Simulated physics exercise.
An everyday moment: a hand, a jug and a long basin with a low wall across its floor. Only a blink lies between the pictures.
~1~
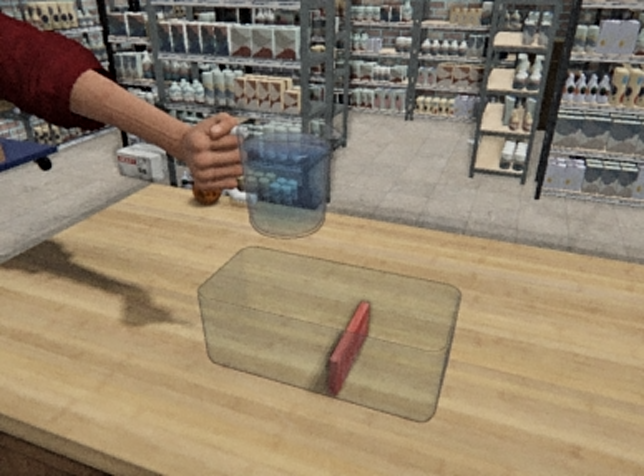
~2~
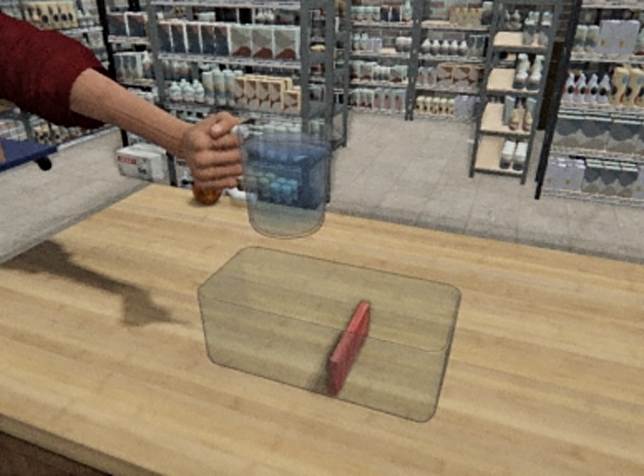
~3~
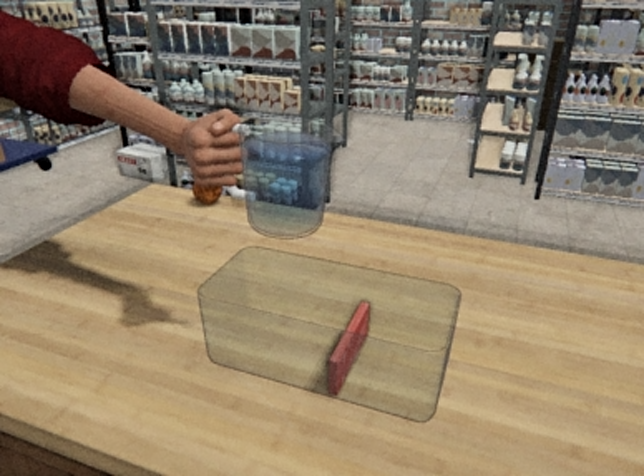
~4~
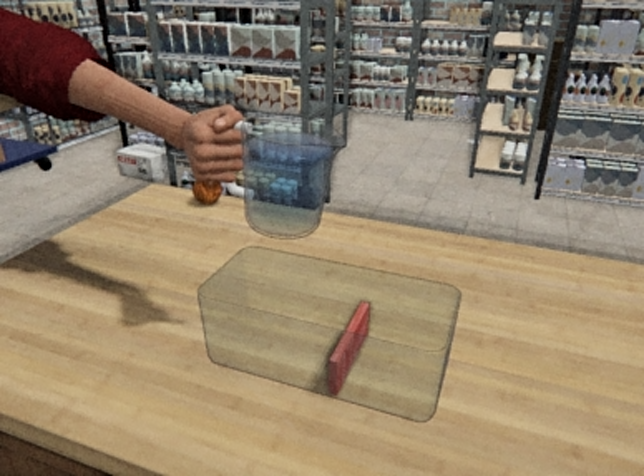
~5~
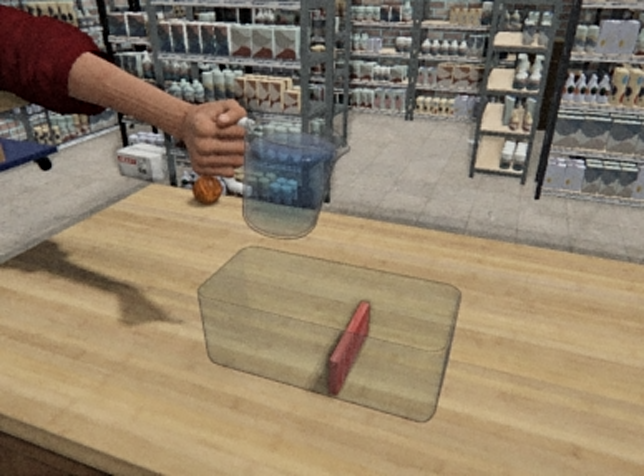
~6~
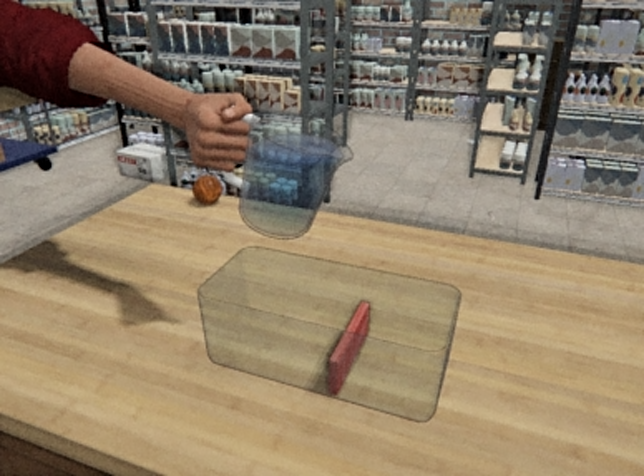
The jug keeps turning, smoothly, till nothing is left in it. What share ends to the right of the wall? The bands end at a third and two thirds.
The share right of the wall is over two thirds.
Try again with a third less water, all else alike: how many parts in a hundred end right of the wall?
About 90 per cent.
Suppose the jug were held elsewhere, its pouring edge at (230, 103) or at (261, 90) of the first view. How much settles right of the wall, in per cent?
In turn 5 and 5 in a hundred.
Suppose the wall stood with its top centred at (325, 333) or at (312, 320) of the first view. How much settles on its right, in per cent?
The first gives 95 %, the second 95 %.
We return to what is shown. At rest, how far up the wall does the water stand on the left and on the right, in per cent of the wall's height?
Some 0 per cent left and 80 right.
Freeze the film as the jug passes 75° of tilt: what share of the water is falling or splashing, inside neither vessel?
Some 20 per cent.
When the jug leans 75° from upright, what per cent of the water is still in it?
Close to 70 per cent.
A moment on, the jug is tipped on its side and 71 per cent is still to pour, 0 is left of the wall and 8 right of it.
Next, the jug is tipped right over and 19 per cent is still to pour, 1 is left of the wall and 59 right of it.
Then the jug is tipped right over and 1 per cent is still to pour, 3 is left of the wall and 91 right of it.
Later the jug is tipped right over and 0 per cent is still to pour, 3 is left of the wall and 94 right of it.
At rest 3 per cent lies left of the wall, 94 right of it and 2 outside.
